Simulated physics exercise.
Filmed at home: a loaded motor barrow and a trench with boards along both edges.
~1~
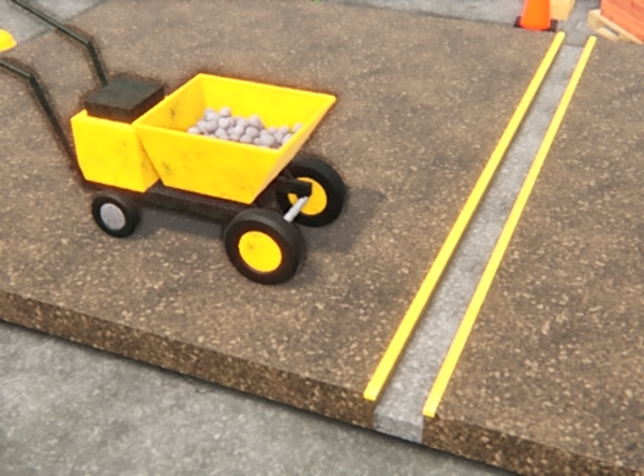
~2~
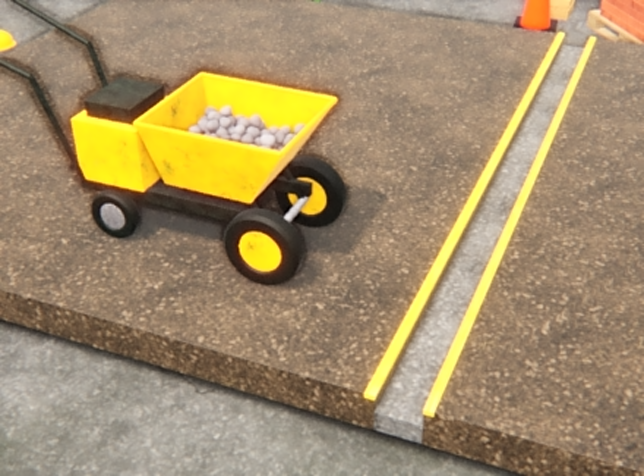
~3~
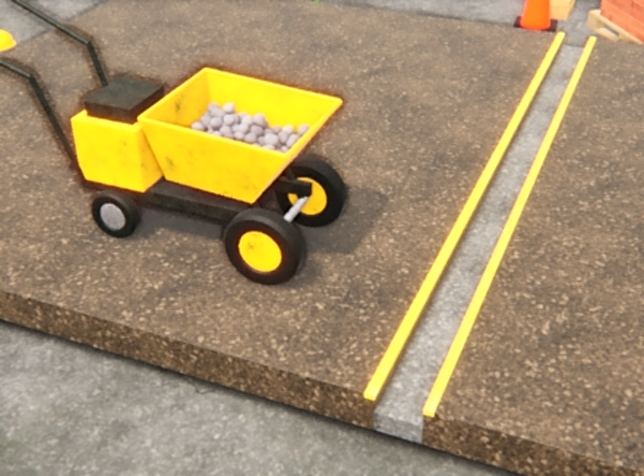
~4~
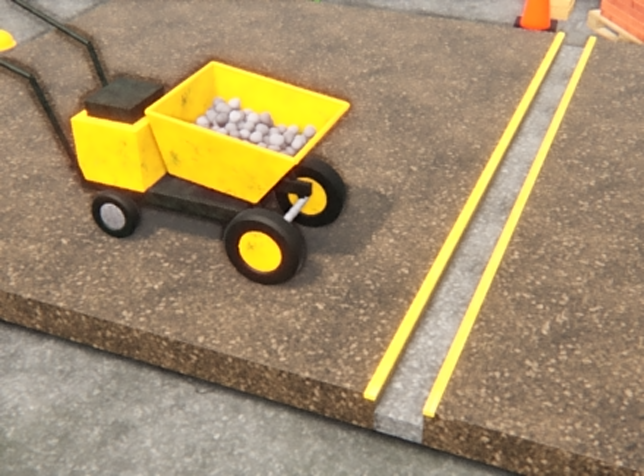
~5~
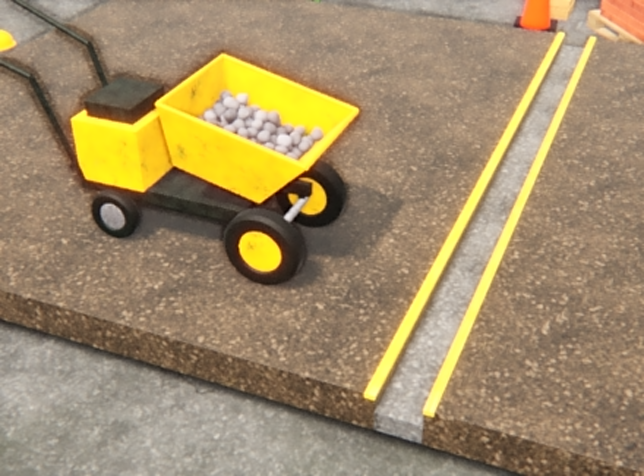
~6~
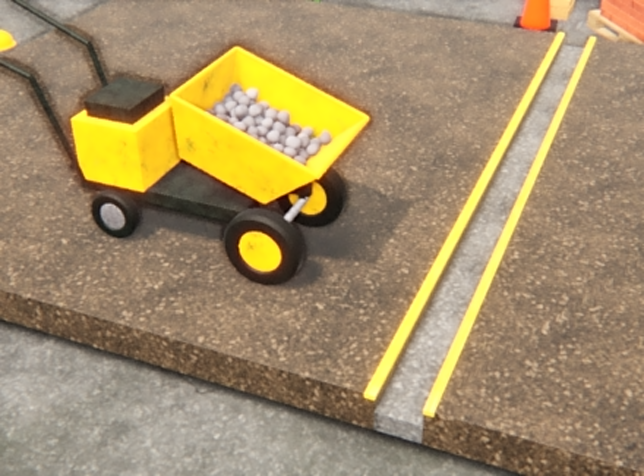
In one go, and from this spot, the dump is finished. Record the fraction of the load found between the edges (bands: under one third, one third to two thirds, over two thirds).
The share in the trench is a third or more but not above two thirds.
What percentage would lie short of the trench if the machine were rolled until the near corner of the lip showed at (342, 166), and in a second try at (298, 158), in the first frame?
About 0 %, then 20 %.
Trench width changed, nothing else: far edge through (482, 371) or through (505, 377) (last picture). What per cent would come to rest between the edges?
Respectively, 60 % and 60 %.
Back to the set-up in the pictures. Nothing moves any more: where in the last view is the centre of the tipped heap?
Resting centre, last frame: Roughly (440, 282).
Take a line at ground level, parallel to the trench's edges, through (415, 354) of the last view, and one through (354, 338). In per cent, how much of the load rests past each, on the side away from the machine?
Respectively 40 and 90 percent.
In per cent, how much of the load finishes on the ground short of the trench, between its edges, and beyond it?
In per cent, short 40, between 50 and beyond 5.
Soon, skip tipped steeply; all in the skip.
A while on, skip tipped right over; most in the skip; about a quarter short of the trench; a stray few in or heaped over the trench; a stray few falling.
Towards the end, skip tipped right over; a small part in the skip; about a third short of the trench; about half in or heaped over the trench; a stray few beyond it.
Finally, skip tipped right over; a small part in the skip; about a third short of the trench; about half in or heaped over the trench; a stray few beyond it.
